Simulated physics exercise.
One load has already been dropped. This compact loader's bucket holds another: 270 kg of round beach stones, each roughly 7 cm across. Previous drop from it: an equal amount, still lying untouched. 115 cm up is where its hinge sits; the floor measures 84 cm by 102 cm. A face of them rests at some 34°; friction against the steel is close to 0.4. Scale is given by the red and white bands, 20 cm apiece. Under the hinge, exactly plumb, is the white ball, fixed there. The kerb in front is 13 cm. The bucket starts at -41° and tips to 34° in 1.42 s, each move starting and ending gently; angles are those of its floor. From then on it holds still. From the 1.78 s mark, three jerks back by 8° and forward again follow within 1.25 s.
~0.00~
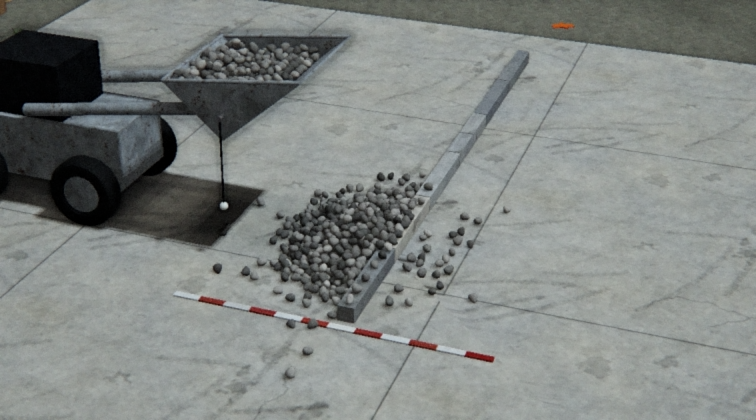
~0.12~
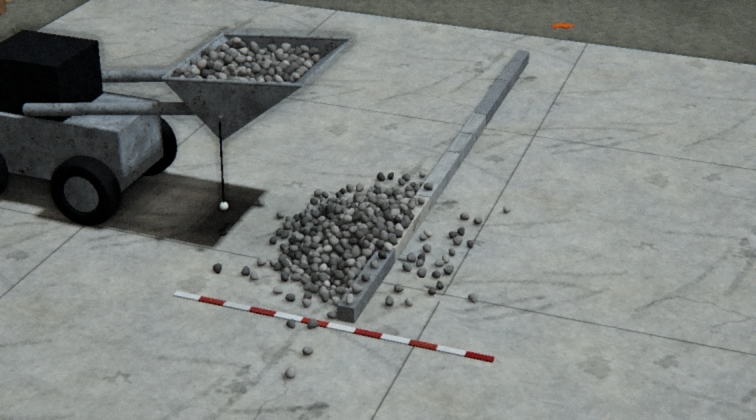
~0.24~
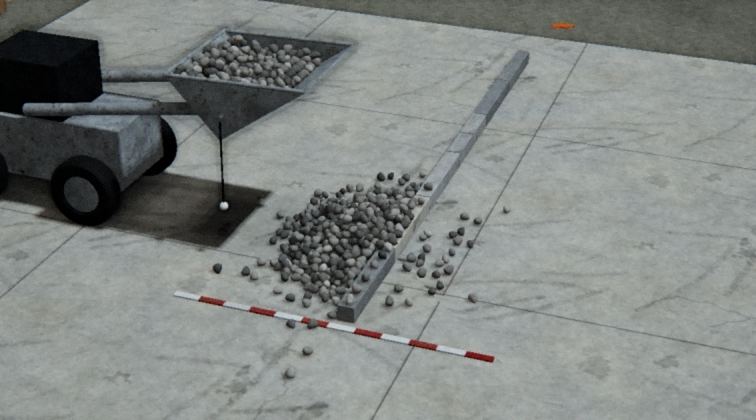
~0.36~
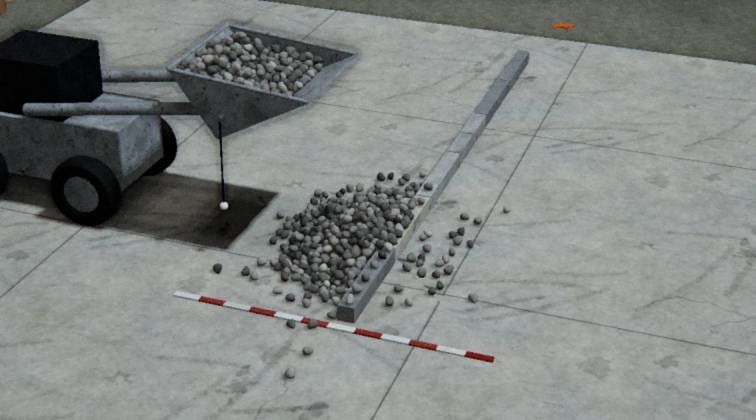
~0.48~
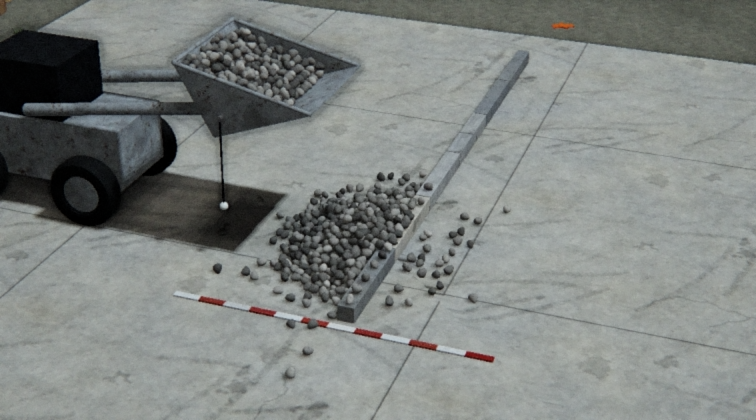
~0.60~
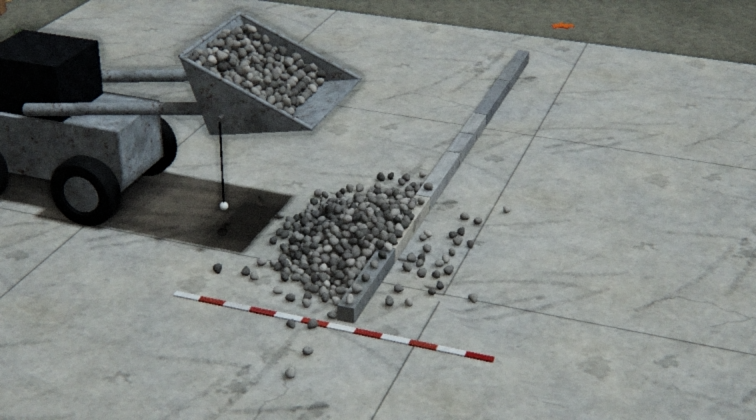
The footage shows a compact loader holding a bucket of grey stones above a concrete floor, beside a stone pile against a low kerb; the bucket gradually rotates forward, its front edge lowering, while the pile stays still.
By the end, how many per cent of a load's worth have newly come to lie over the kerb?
About 33 per cent have newly come to lie there.
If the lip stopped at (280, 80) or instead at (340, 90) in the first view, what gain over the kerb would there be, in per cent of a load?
I'd say close to 10 per cent for one and close to 75 per cent for the other, in that order.
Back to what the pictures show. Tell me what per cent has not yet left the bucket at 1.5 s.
It still holds about 50 per cent.
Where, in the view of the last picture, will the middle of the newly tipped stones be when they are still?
Roughly pixel (368, 231) in the last view.
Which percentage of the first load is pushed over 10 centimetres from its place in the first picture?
15 %.
After 1.1 s the floor is at 22°; in per cent of one load, 100 in the bucket, 96 on this side of the kerb, 4 over the kerb; the foremost stones are at (463, 258).
After 1.5 s the floor is at 34°; in per cent of one load, 51 in the bucket, 144 on this side of the kerb, 4 over the kerb; the foremost stones are at (463, 258).
After 3.5 s the floor is at 34°; in per cent of one load, 0 in the bucket, 163 on this side of the kerb, 37 over the kerb; the foremost stones are at (533, 274).
After 5.9 s the floor is at 34°; in per cent of one load, 0 in the bucket, 163 on this side of the kerb, 37 over the kerb; the foremost stones are at (533, 274). Net gain over the kerb, 33.
